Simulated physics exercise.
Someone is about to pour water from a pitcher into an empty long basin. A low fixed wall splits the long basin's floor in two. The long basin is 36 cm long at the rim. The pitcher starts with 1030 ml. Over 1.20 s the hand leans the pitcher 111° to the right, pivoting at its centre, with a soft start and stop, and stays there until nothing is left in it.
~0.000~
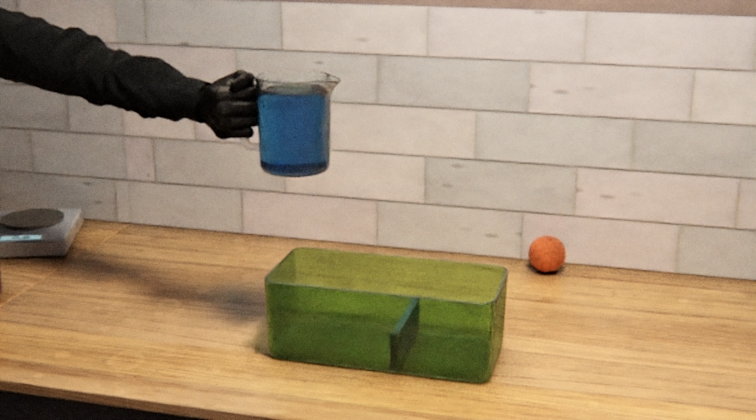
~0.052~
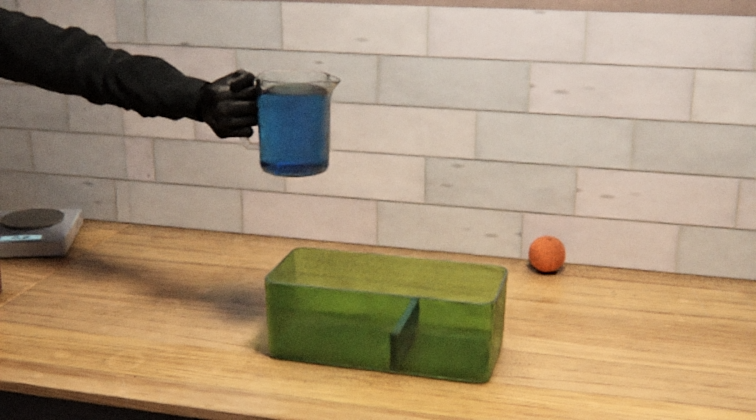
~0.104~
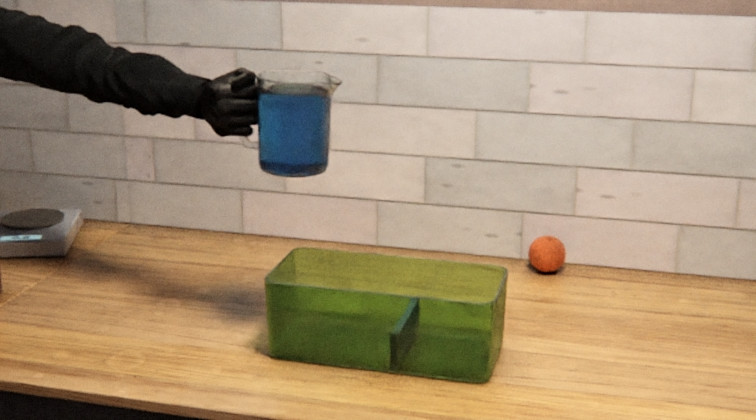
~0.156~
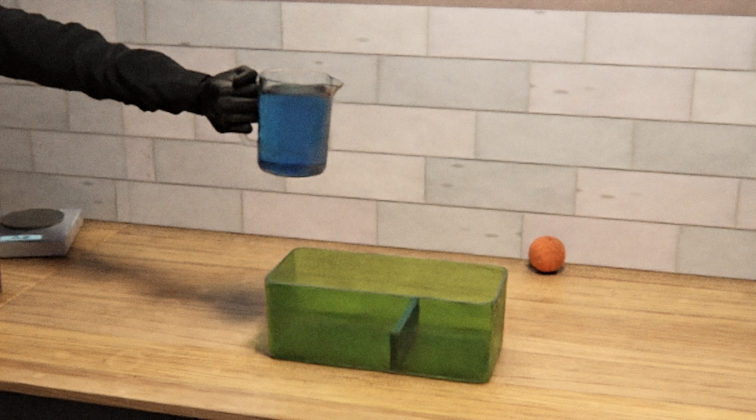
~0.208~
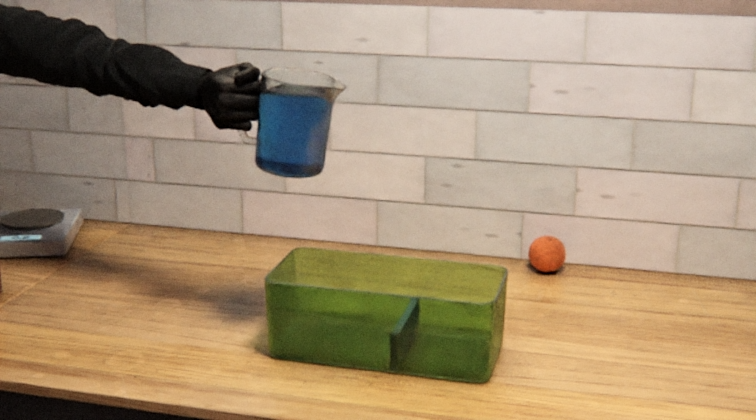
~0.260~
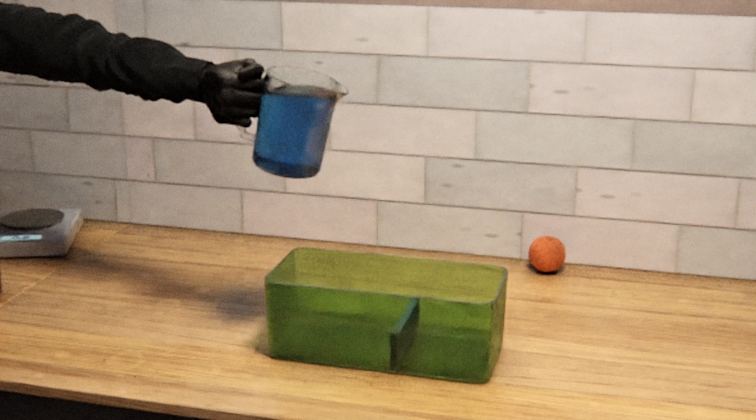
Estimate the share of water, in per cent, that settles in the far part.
About 49 per cent.
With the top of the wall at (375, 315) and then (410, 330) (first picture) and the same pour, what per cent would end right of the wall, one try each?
First 95, then 45 per cent.
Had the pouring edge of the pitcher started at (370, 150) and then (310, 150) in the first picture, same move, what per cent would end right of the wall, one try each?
First 70, then 5 per cent.
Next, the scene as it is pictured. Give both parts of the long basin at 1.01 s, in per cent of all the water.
Some 10 per cent left and 34 right.
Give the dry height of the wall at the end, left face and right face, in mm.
Some 42 mm on the left and 36 mm on the right.
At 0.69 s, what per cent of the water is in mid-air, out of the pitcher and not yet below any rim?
Some 16 per cent.
By 0.69 s the tilt is 69° and 82 per cent is still to pour, 1 is left of the wall and 2 right of it.
By 1.01 s the tilt is 104° and 28 per cent is still to pour, 9 is left of the wall and 34 right of it.
By 1.34 s the tilt is 111° and 1 per cent is still to pour, 44 is left of the wall and 48 right of it.
By 1.70 s the tilt is 111° and 0 per cent is still to pour, 49 is left of the wall and 49 right of it.
At rest 49 per cent lies left of the wall, 49 right of it and 2 outside.
